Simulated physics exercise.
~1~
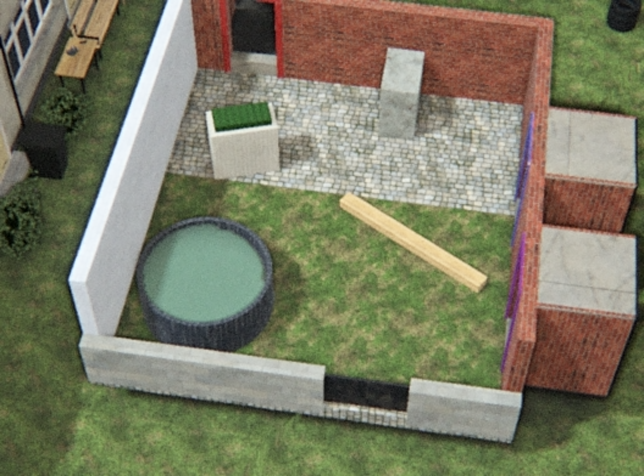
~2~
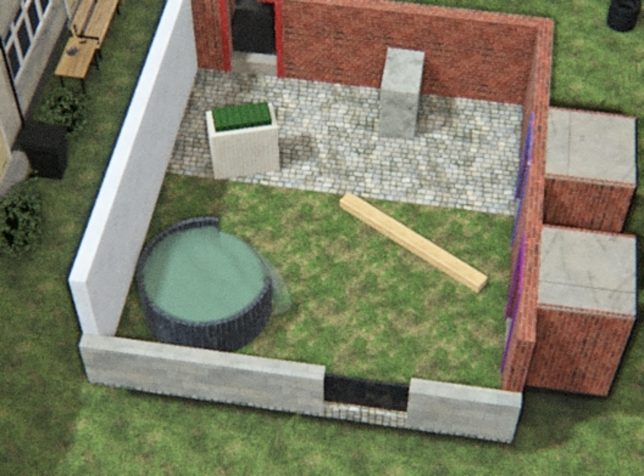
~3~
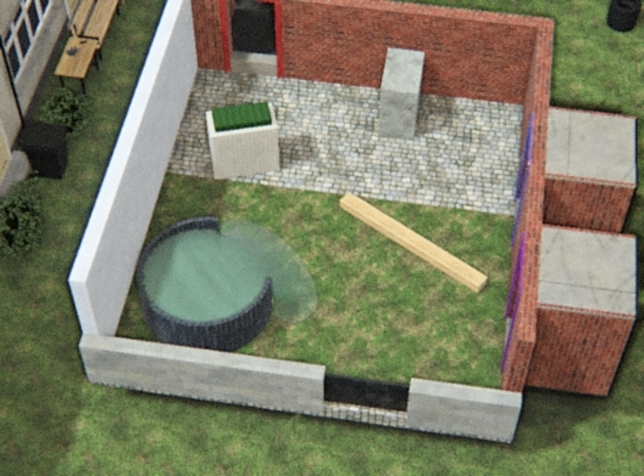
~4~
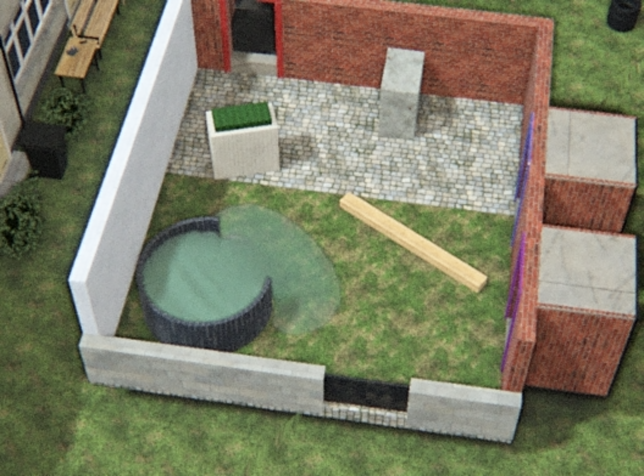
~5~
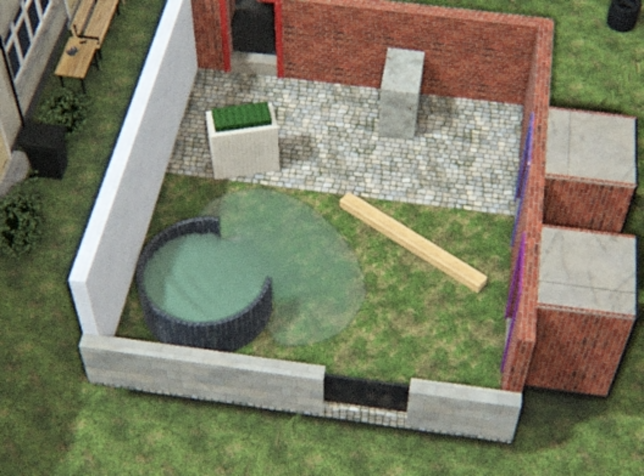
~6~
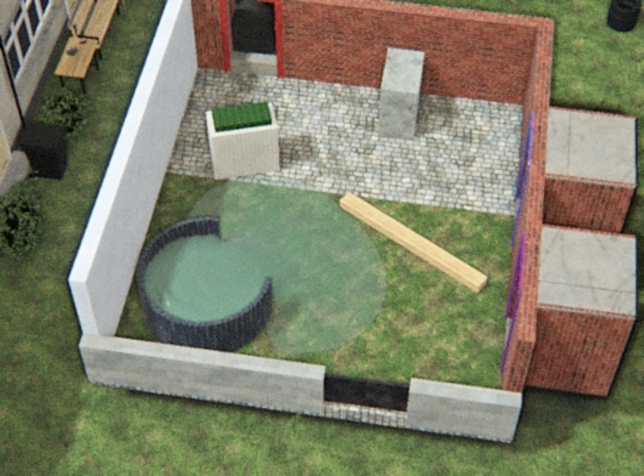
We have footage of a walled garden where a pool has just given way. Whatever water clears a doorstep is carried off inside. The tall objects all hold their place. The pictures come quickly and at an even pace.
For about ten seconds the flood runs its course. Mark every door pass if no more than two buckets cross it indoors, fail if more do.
Marks: Purple door fail, red door pass, blue door pass.
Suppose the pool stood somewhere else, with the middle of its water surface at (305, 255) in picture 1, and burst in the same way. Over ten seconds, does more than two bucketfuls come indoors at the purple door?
Checking the purple door, it surpasses the cutoff.
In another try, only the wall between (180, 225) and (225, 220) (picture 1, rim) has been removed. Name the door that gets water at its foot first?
I'd say the red-painted one.
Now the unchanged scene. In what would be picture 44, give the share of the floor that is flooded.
I reckon 95 per cent or so.
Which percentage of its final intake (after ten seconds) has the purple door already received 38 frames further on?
Near 85 in a hundred.
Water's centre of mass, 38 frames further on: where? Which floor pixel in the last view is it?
About (333, 244).
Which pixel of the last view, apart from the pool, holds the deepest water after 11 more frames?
I'd point to (362, 222).
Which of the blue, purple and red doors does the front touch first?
My pick is the purple door.
A moment on, water covers 40 % of the floor; the purple door not reached, the red door not reached, the blue door not reached.
Next, water covers 60 % of the floor; the purple door not reached, the red door not reached, the blue door not reached.
Then, water covers 80 % of the floor; the purple door over two buckets in, the red door wet at the sill, nothing in, the blue door wet at the sill, nothing in.
Later, water covers 95 % of the floor; the purple door over two buckets in, the red door wet at the sill, nothing in, the blue door wet at the sill, nothing in.
In the end, water covers 95 % of the floor; the purple door far over two buckets in, the red door wet at the sill, nothing in, the blue door wet at the sill, nothing in.
